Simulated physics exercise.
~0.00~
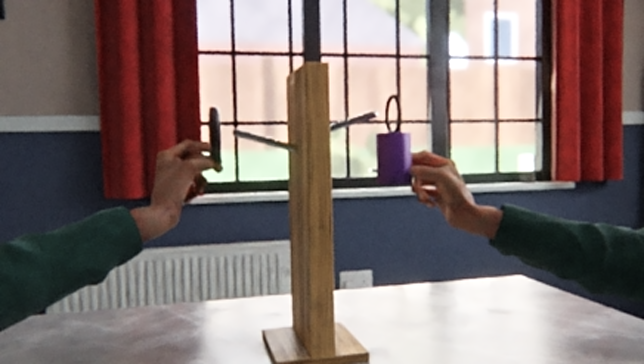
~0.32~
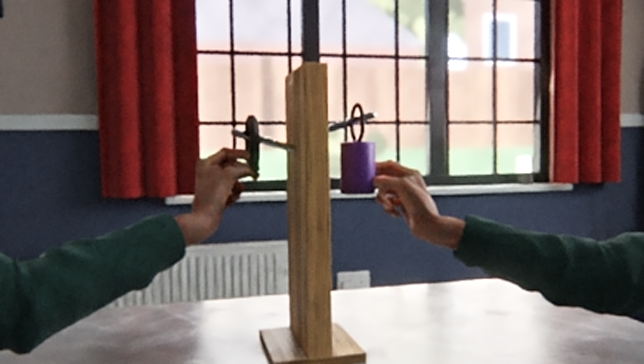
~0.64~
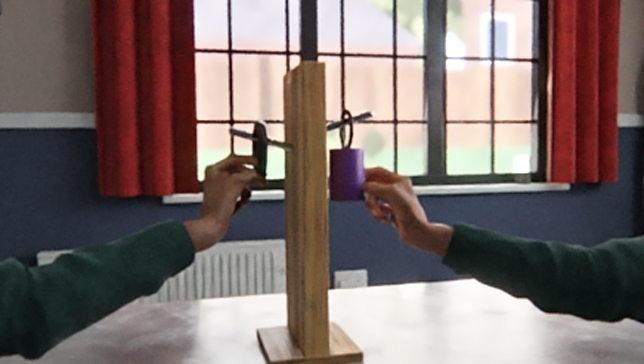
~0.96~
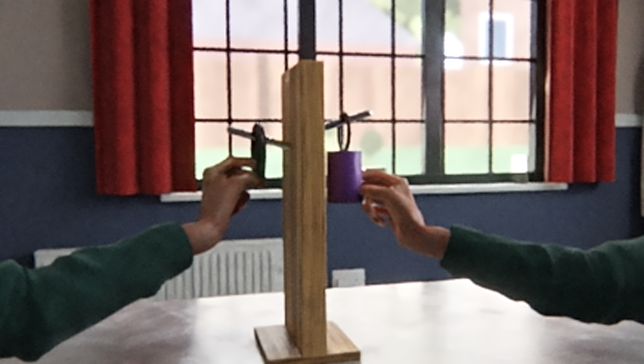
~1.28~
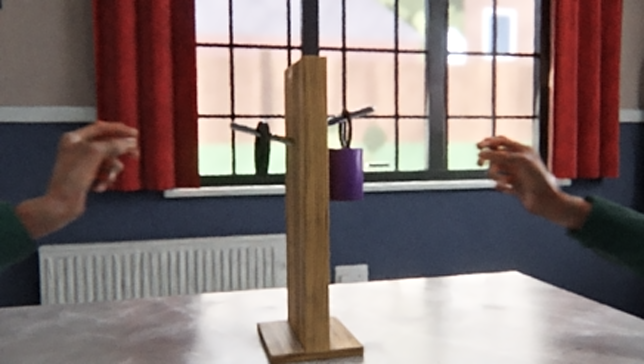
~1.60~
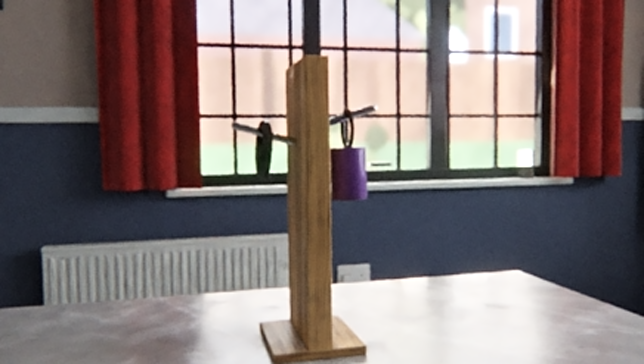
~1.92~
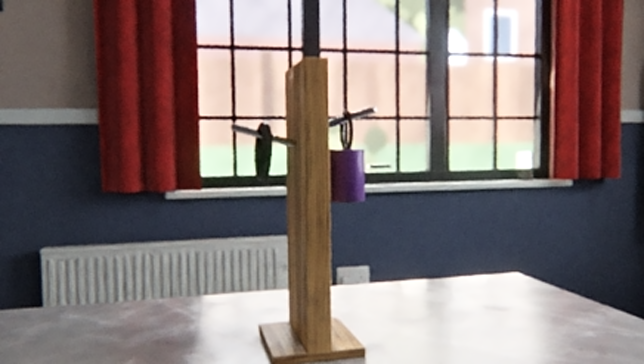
Two hands hung a dark ring-shaped object and a purple container with a ring on opposite pegs of a wooden stand, moving inward from either side, then let go and drew back, leaving both hanging still on their pegs.
